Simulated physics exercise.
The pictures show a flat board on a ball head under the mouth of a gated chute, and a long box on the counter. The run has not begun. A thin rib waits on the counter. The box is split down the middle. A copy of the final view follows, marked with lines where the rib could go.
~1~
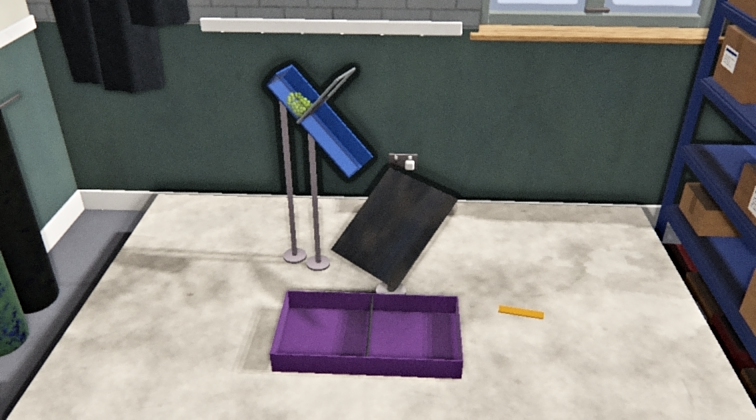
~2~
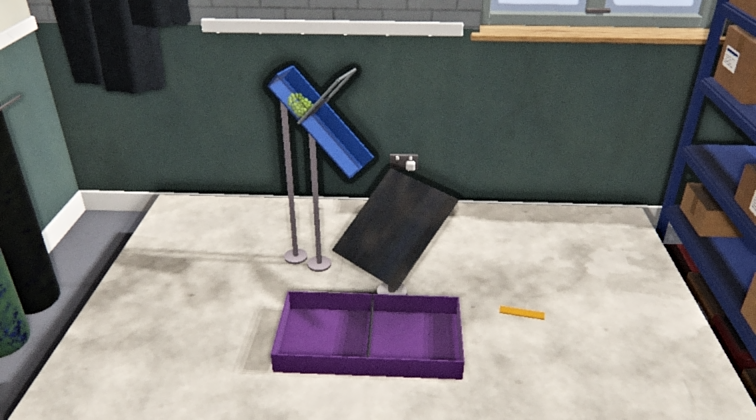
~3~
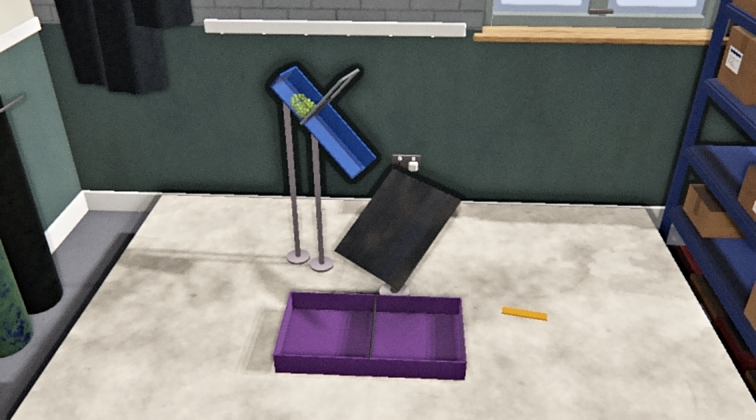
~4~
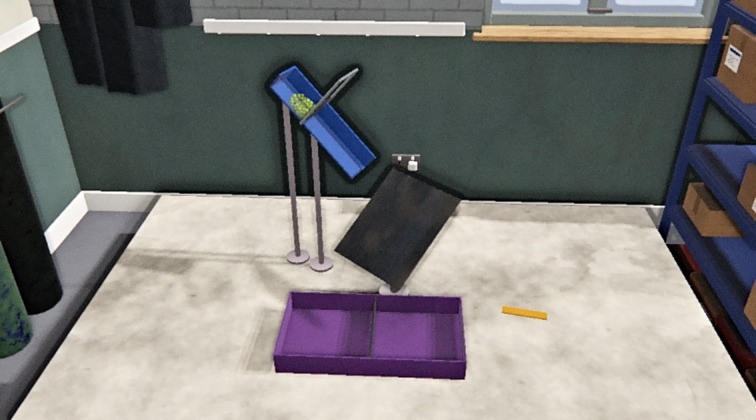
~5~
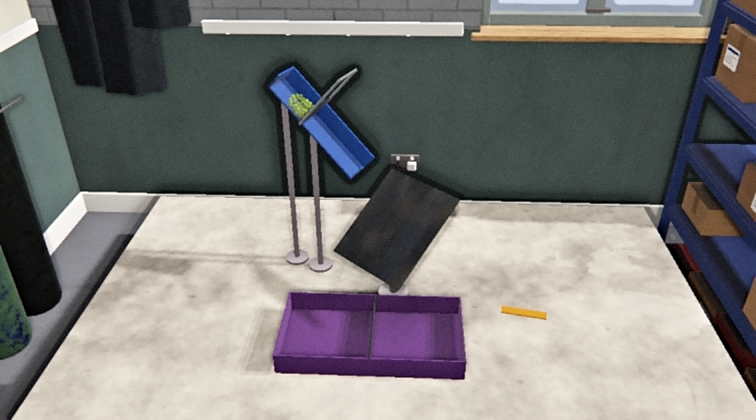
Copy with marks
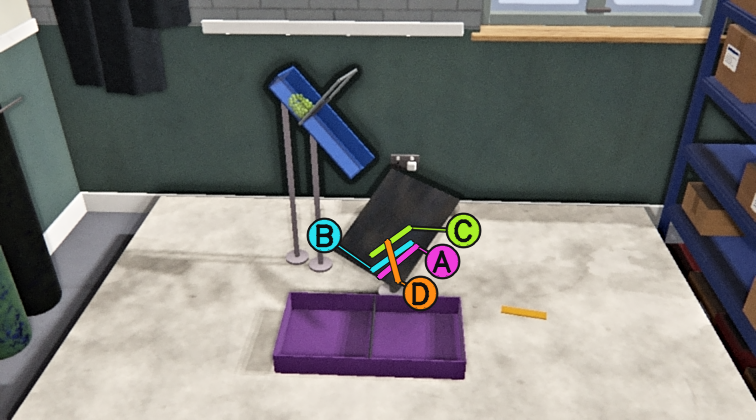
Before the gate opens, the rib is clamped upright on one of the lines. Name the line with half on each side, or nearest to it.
Best: D.
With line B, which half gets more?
More lands on the left.
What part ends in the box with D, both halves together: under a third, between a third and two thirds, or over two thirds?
It is over two thirds.
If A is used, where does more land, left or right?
More lands on the left.
On the marked copy, line A from (416, 246) to (379, 276); line B from (411, 242) to (372, 269); line C from (409, 227) to (372, 255); line D from (387, 241) to (398, 280).
For line A, of what is caught, nearly all in the left half, a small part in the right.
For line B, of what is caught, nearly all in the left half, a small part in the right.
For line C, of what is caught, nearly all in the left half, a small part in the right.
For line D, of what is caught, about half in the left half, about half in the right.
